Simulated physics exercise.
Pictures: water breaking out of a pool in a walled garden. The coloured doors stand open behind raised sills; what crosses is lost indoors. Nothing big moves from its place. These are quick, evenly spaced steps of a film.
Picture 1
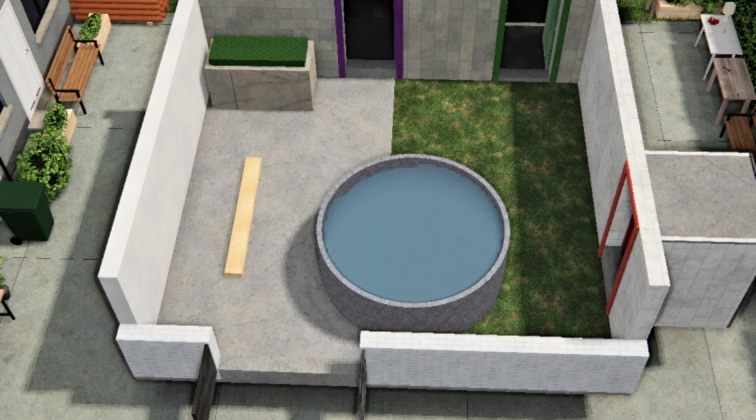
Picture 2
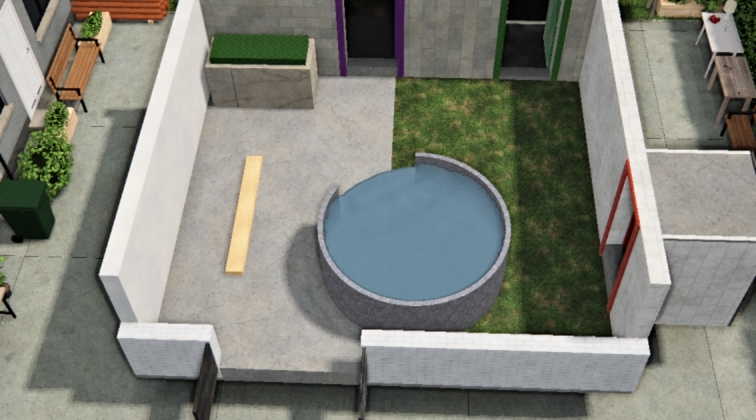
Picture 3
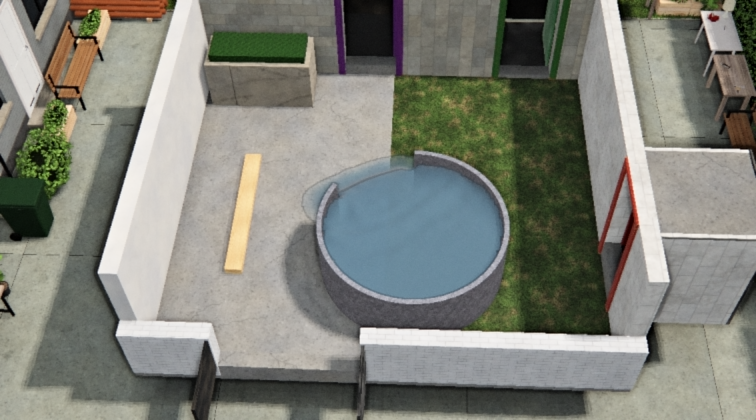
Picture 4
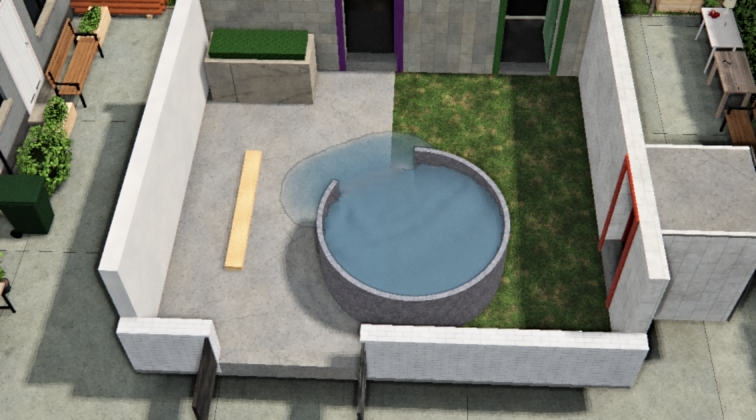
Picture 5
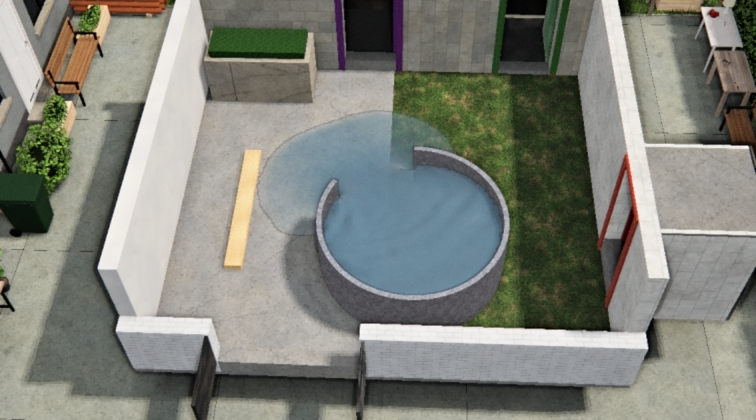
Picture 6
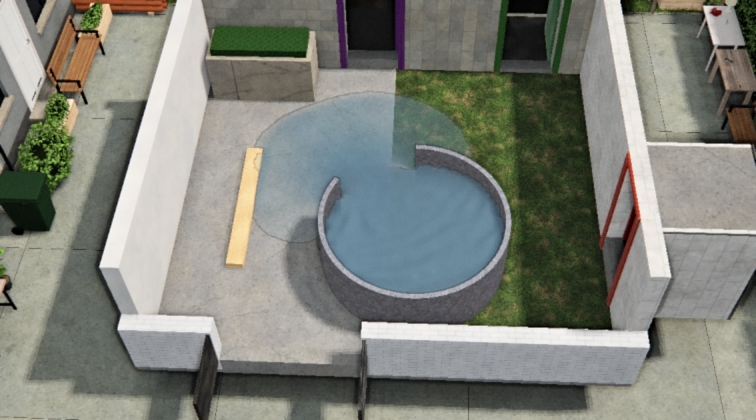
Water poured from a round stone pool after a gap opened in its far side, spreading in a widening sheet across the concrete to the wooden plank and over part of the grass.
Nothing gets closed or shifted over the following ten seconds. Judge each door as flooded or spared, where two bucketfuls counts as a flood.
The green door is flooded, the purple door is flooded, the red door is spared.
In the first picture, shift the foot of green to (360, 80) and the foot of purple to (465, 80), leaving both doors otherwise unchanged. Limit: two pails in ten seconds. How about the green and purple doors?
Well, the green door tops the limit, and the purple door comes up short as well.
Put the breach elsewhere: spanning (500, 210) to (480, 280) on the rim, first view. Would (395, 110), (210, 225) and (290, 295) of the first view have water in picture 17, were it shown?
Bone-dry, bone-dry, bone-dry.
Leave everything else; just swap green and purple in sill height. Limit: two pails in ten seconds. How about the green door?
What you'd see is that green door stays in check.
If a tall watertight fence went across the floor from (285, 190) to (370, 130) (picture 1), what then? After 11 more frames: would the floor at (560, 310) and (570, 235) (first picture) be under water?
Unwetted; unwetted.
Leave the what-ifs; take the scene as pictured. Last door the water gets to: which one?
It has to be the door marked red.
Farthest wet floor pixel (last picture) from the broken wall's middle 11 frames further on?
Farthest reach: (216, 66).
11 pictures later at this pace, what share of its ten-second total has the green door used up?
My estimate is close to 0 per cent.
A moment on, water covers 40 % of the floor; the green door not reached, the purple door under two buckets in, the red door not reached.
Next, water covers 45 % of the floor; the green door not reached, the purple door over two buckets in, the red door not reached.
Then, water covers 70 % of the floor; the green door wet at the sill, nothing in, the purple door far over two buckets in, the red door not reached.
Later, water covers 90 % of the floor; the green door under two buckets in, the purple door far over two buckets in, the red door wet at the sill, nothing in.
In the end, water covers 95 % of the floor; the green door over two buckets in, the purple door far over two buckets in, the red door wet at the sill, nothing in.
